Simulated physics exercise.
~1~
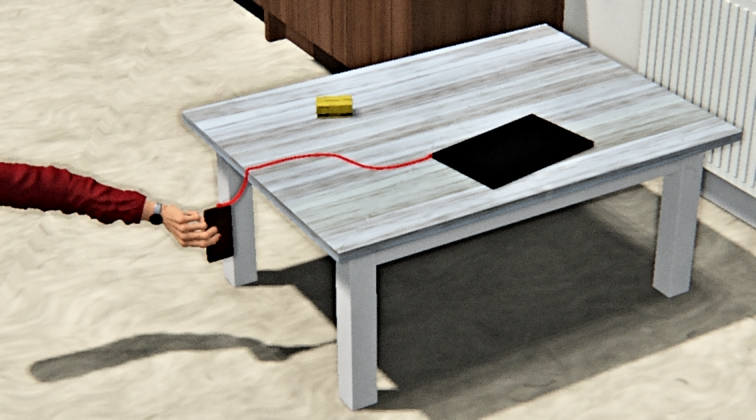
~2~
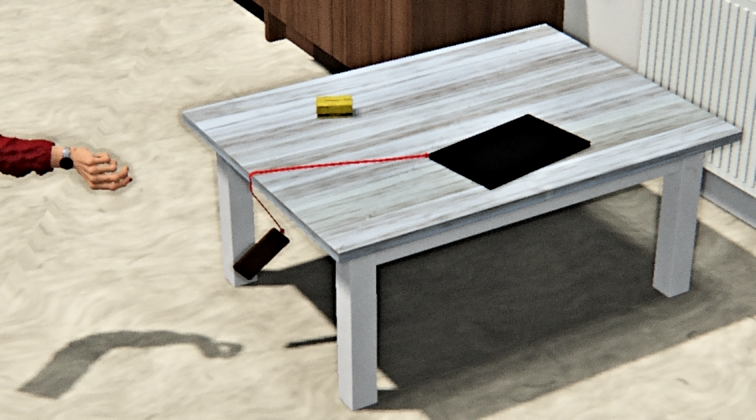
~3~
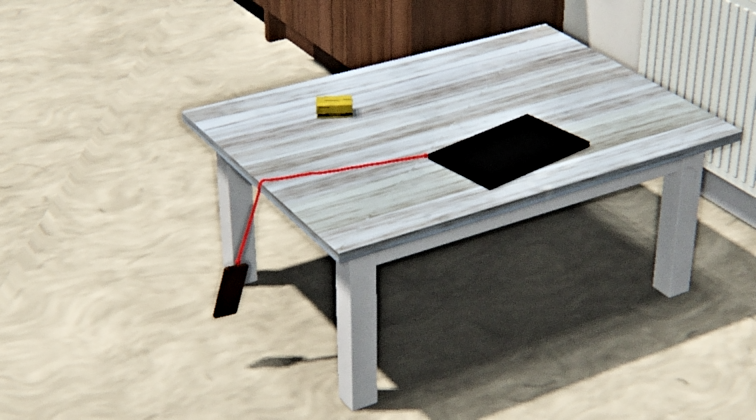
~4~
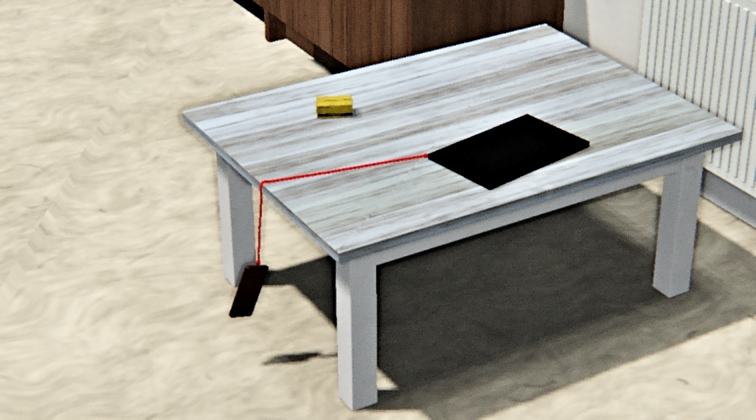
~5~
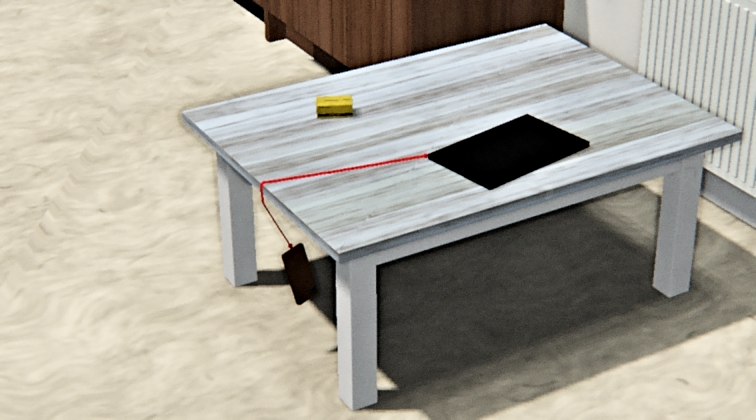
The clip opens with a hand in a red sleeve holding a dark brown phone beside a pale wooden table, a red ribbon running from it across the tabletop to a black laptop. The hand lets go and draws back to the left, and the phone drops below the table edge as the ribbon pulls straight. The phone swings out to the left, lower down, then back to the right beneath the edge. It ends tilted and dangling from the ribbon near the front leg, clear of the floor, while the laptop and yellow box remain on the table.
